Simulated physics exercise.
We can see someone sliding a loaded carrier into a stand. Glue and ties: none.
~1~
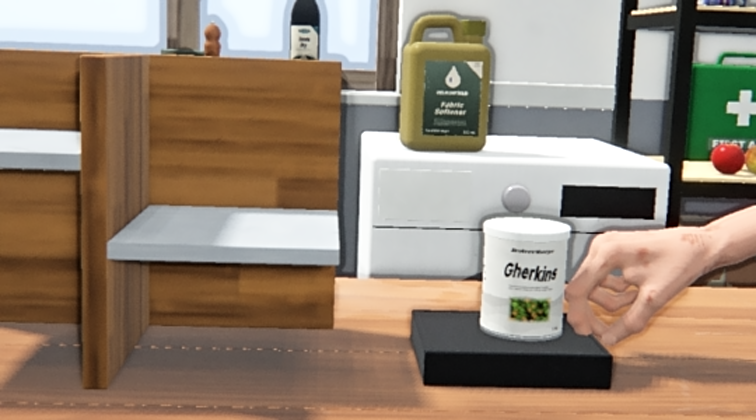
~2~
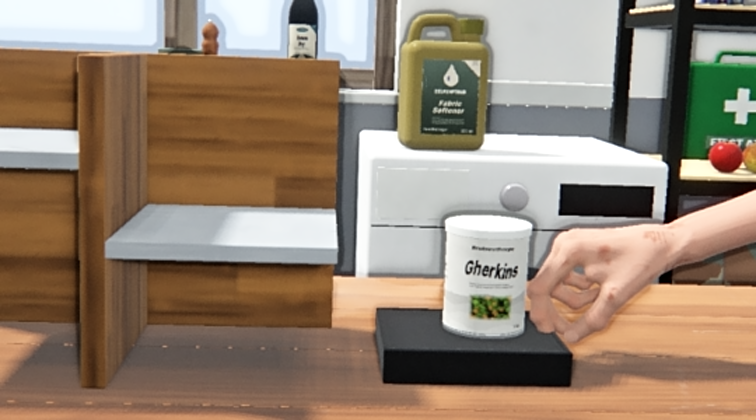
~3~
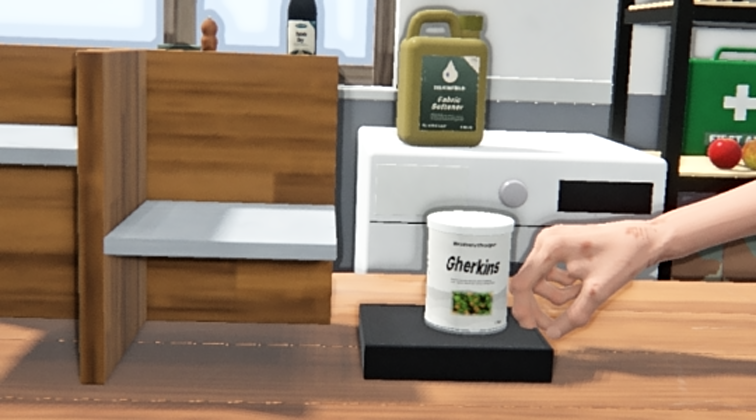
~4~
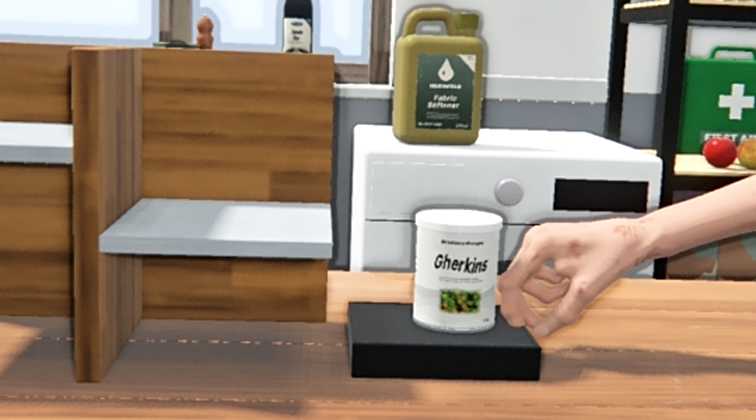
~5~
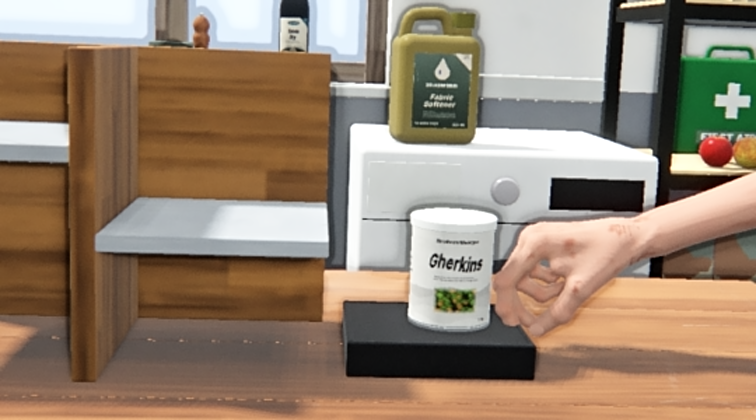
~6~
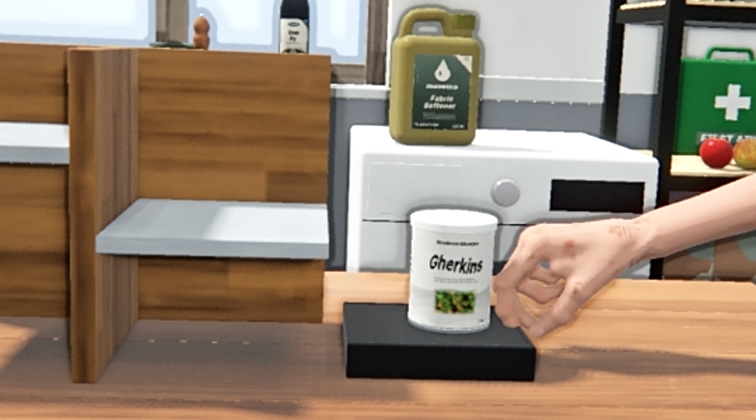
On a wooden counter, a hand slides a black tray carrying a white pot left.
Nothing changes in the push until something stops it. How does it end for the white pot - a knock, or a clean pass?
A collision.
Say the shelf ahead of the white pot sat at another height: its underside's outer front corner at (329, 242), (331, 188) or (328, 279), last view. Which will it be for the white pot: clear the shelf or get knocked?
Hit, free, hit.
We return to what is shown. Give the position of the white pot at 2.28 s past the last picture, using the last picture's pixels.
(407, 298).
Then, 1.72 s later than the last frame, white pot tilted by 6° near (366, 268).
Then, 2.12 s later than the last frame, white pot tilted by 39° near (376, 290).
Then, 2.28 s later than the last frame, white pot tilted by 66° near (407, 298).
When it is over, the white pot is knocked back, near (429, 316).
